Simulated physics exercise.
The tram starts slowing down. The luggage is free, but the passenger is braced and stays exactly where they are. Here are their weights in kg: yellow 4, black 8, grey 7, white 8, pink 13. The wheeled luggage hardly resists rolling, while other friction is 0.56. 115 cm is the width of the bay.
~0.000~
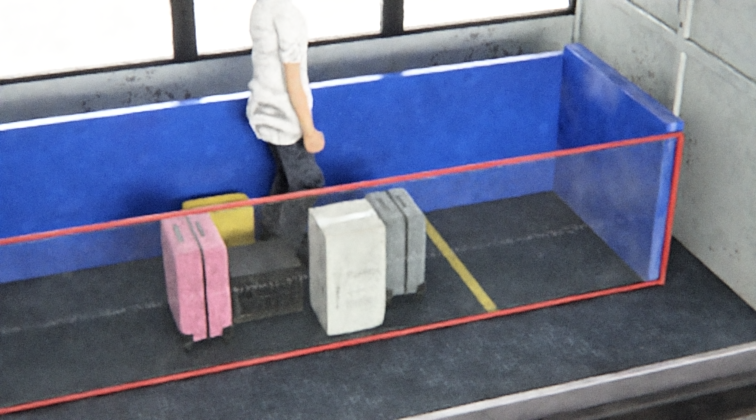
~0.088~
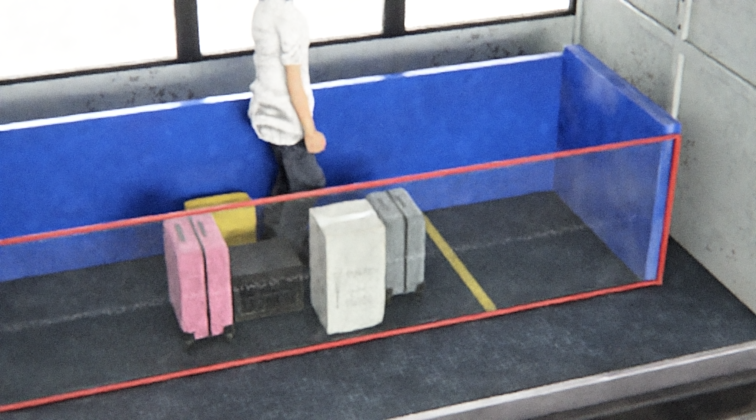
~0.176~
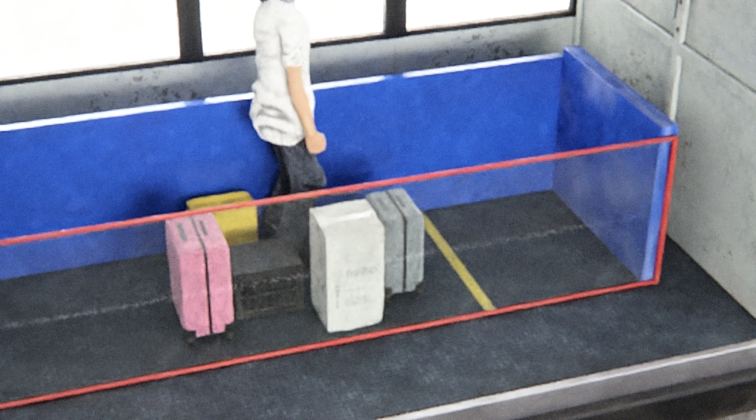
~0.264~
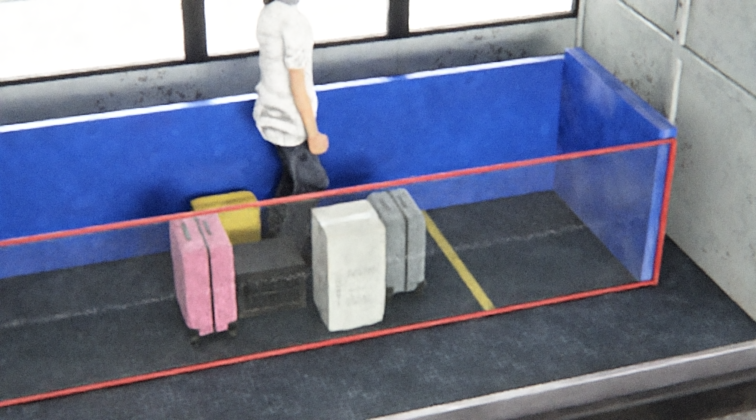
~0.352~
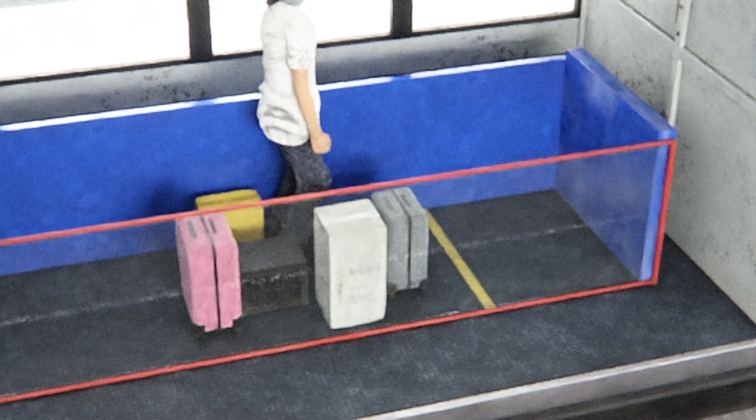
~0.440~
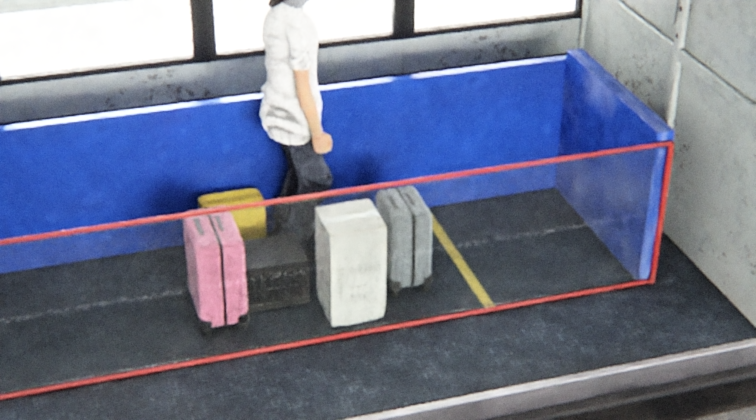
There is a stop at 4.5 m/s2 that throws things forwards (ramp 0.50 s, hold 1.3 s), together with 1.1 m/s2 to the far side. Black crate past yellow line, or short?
My guess is it clears the line.
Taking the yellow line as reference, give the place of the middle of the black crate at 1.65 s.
Around 15 cm shy of it.
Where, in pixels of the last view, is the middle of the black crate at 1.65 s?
At that time it is near pixel (426, 224) in the last view.
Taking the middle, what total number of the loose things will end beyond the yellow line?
The answer is 4 of them.
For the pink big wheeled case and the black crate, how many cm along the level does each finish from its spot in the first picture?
For the pink big wheeled case it is 180, for the black crate it is 170.
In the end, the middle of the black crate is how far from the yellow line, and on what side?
Roughly 50 cm past.
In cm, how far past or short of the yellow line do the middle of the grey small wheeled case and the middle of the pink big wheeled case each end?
Grey small wheeled case: 80 cm past; pink big wheeled case: 30 cm past.
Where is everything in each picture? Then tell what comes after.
Black crate (260, 280), white tall bag (347, 267), in the first picture.
Black crate (262, 279), white tall bag (347, 267), in the second picture.
Black crate (263, 277), white tall bag (347, 266), in the third picture.
Black crate (265, 276), white tall bag (348, 266), in the fourth picture.
Black crate (268, 274), white tall bag (350, 264), in the fifth picture.
Black crate (270, 272), white tall bag (351, 263), in the sixth picture.
After 0.75 s the black crate is 101 cm short of the yellow line, tilted 0°, near (290, 265) in the last picture's view; the white tall bag 68 cm short of the yellow line, tilted 0°.
After 1.15 s the black crate is 67 cm short of the yellow line, tilted 0°, near (344, 250) in the last picture's view.
After 1.65 s the black crate is 13 cm short of the yellow line, tilted 0°, near (426, 224) in the last picture's view.
Final state at 2.7 s, yellow carton stops short of the yellow line; black crate crosses the yellow line; grey small wheeled case crosses the yellow line; white tall bag crosses the yellow line; pink big wheeled case crosses the yellow line.
